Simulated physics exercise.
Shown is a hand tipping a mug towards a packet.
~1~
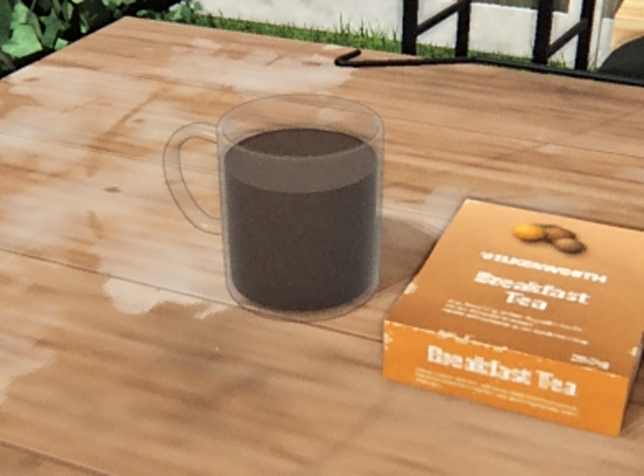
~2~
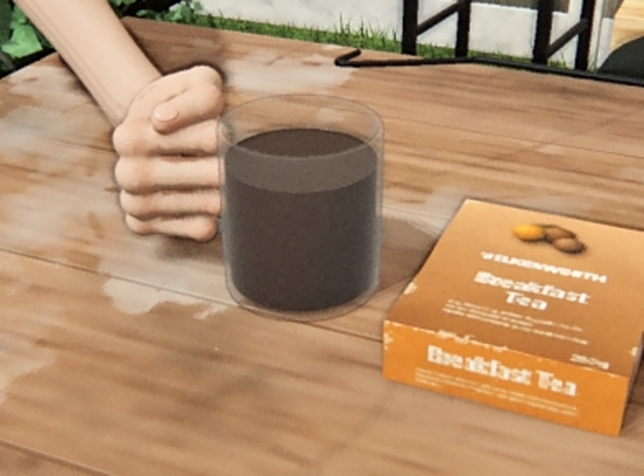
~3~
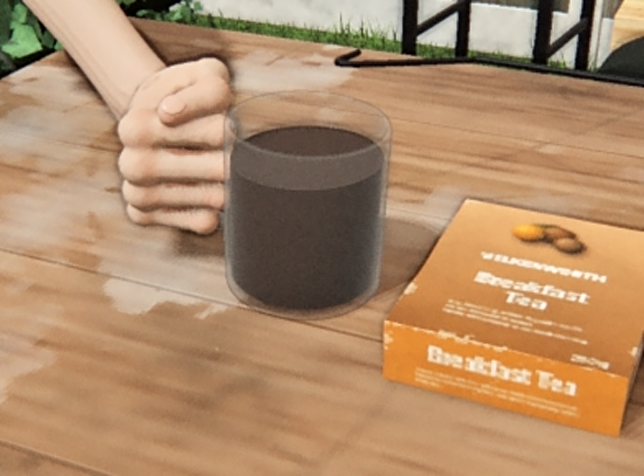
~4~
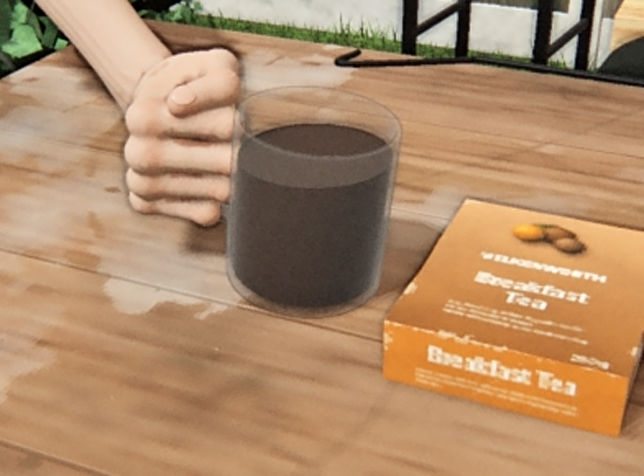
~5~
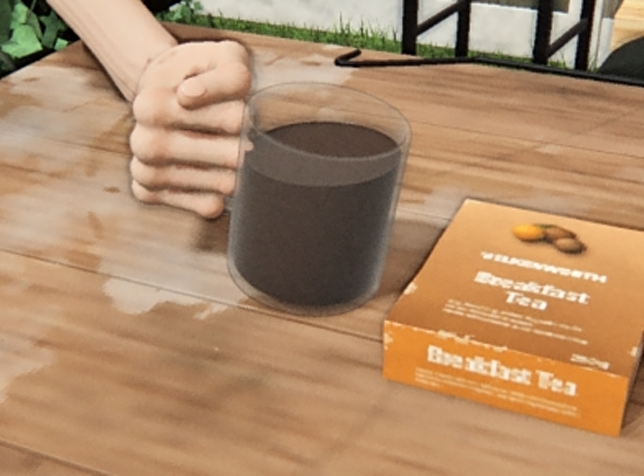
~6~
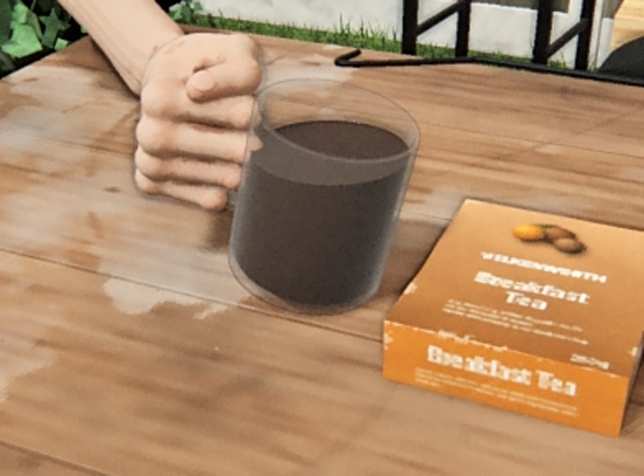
A hand grips a clear mug of dark liquid and tilts it rightward towards an orange packet.
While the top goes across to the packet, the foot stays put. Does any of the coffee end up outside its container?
Yes.
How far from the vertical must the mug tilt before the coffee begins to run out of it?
30 degrees, roughly.
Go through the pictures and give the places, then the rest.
In the first frame, it stands upright; mug (301, 200) about three quarters full.
In the second frame, a hand takes hold; mug about three quarters full, surface at (301, 160); packet (534, 305).
In the third frame, tipping on its foot; mug (306, 198) about three quarters full.
In the fourth frame, the top moves towards the packet; mug about three quarters full, surface at (315, 155); packet (534, 305).
In the fifth frame, on the way over; mug (315, 192) about three quarters full.
In the sixth frame, it is leaning; mug about three quarters full, surface at (330, 153); packet (534, 305).
Shortly, the mug leans by about 25°; none is lost.
Then, the mug leans by about 35°; it has lost some; nearly all of the coffee is inside.
At the finish, the mug leans by about 40°, against the packet; it has lost some; nearly all of the coffee is inside.
